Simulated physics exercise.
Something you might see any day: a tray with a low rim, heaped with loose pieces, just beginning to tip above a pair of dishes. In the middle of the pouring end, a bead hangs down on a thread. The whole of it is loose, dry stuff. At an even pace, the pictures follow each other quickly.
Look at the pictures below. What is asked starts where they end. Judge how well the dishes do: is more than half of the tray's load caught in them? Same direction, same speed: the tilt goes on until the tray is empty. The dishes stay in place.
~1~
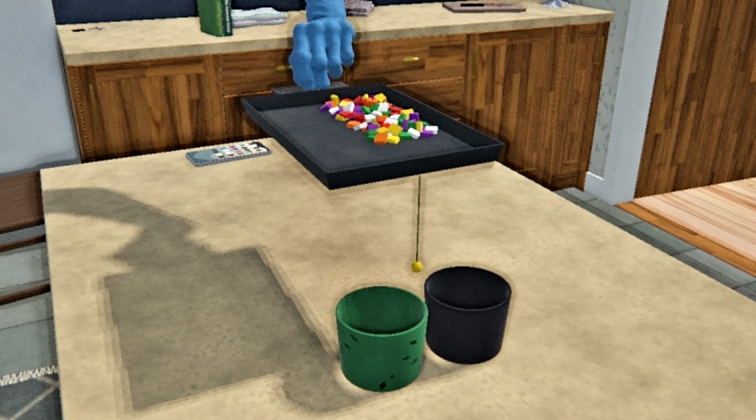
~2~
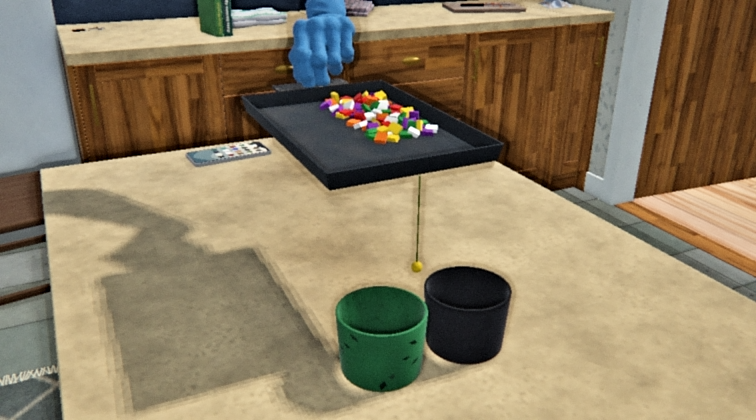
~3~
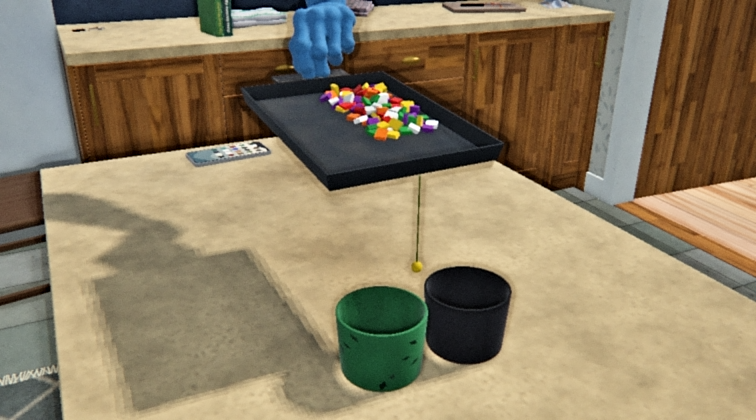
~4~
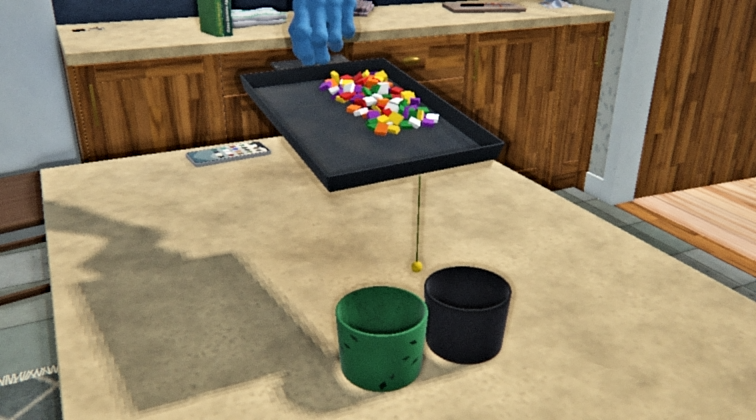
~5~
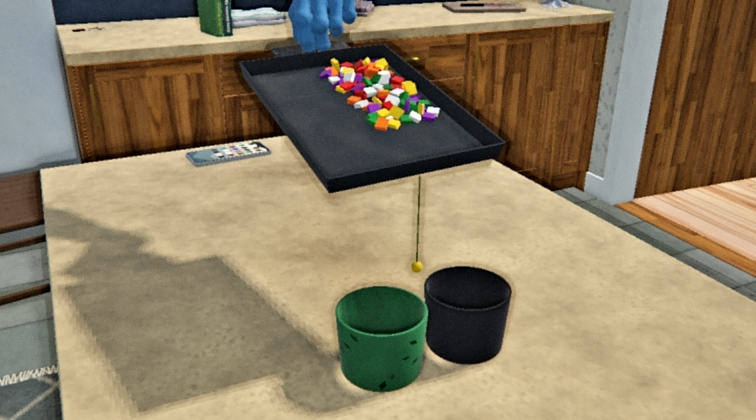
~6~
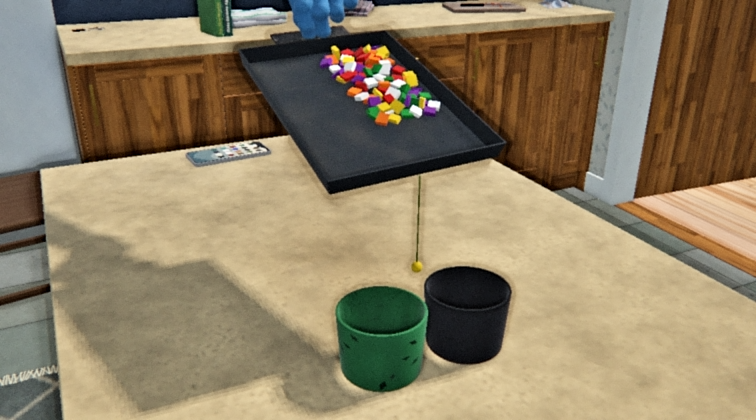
Yes, more than half is caught.
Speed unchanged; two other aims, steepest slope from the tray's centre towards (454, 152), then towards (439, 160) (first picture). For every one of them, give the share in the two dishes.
About 30 %, then 60 %.
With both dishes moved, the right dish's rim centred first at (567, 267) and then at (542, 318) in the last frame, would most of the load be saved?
Together the dishes get less than a half first, then less than a half.
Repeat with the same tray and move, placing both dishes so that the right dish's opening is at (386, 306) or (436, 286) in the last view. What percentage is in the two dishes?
It comes to roughly 50 per cent in one try and roughly 60 per cent in the next.
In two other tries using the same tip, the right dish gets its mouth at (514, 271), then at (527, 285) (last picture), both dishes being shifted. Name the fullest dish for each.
In the first try it's the leftmost dish, and in the second it's the leftmost dish.
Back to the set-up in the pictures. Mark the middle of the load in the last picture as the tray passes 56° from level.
I'd put the middle close to (415, 154).
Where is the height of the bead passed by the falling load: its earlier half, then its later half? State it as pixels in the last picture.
Half one: (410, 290), half two: (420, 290).
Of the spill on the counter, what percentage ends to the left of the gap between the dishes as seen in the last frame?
40 per cent, about.
Soon, tray tipped steeply; nearly all on the tray; a stray few in the air.
A while on, tray tipped right over; most on the tray; a small part in the left dish; a stray few in the right dish; a small part outside both.
Towards the end, tray tipped past a quarter turn; about half in the left dish; about a quarter in the right dish; about a quarter outside both.
Finally, tray tipped past a quarter turn; about half in the left dish; about a quarter in the right dish; about a quarter outside both.
